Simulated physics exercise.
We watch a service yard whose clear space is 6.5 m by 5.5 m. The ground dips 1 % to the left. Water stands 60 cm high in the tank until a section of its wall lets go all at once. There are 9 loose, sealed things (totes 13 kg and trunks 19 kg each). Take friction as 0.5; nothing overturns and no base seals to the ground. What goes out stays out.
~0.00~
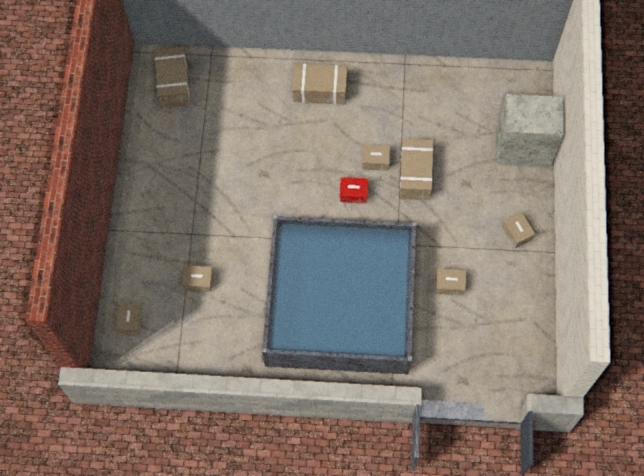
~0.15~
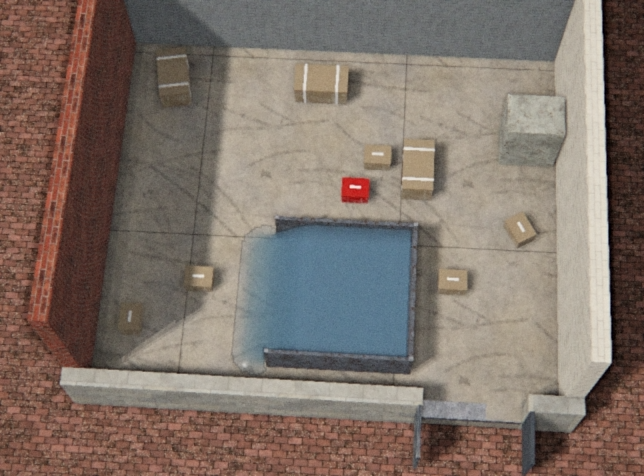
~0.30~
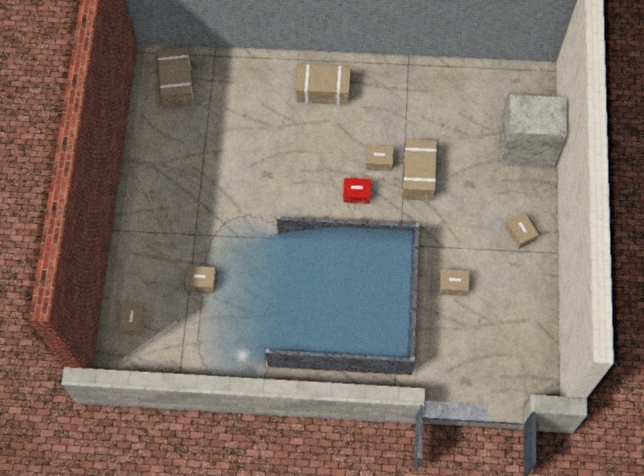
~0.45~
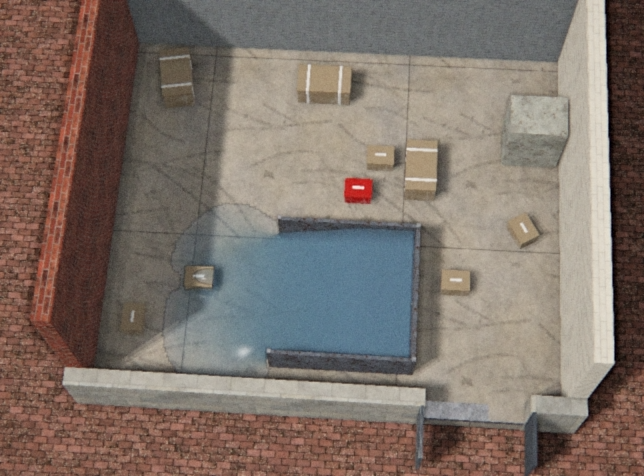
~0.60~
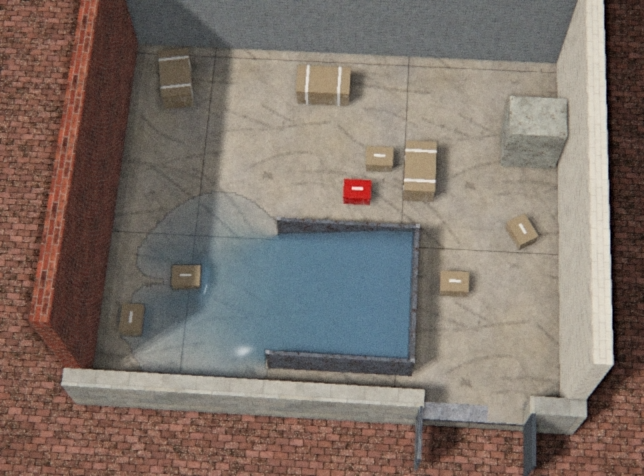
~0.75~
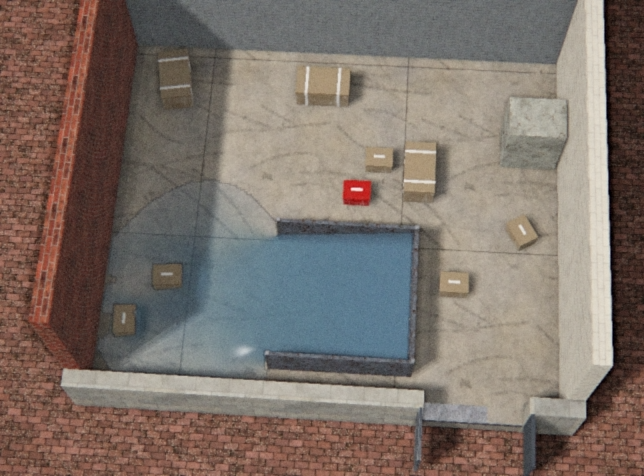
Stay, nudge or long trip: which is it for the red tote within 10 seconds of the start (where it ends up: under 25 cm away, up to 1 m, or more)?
Red tote barely shifts.
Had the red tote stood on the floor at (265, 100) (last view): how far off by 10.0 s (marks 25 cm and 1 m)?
It travels far.
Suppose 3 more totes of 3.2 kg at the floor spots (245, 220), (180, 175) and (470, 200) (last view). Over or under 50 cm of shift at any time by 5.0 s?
In turn: Over, past it, under.
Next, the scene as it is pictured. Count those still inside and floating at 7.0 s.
I count 2.
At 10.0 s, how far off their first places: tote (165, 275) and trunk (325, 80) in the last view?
In that order: 350 cm, 300 cm.
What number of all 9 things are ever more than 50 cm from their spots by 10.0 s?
I count 4.
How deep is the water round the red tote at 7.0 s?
Roughly 3 cm.
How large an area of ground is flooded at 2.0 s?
About 13 m2.
After 2.0 s the red tote is near (357, 190), 0.0 m from its start, aground; 0 of 9 are out; 2 afloat.
After 4.5 s the red tote is near (357, 190), 0.0 m from its start, aground; 0 of 9 are out; 2 afloat.
After 7.0 s the red tote is near (357, 190), 0.0 m from its start, aground; 0 of 9 are out; 2 afloat.
After 10.0 s the red tote is near (357, 190), 0.0 m from its start, aground; 0 of 9 are out; 2 afloat.
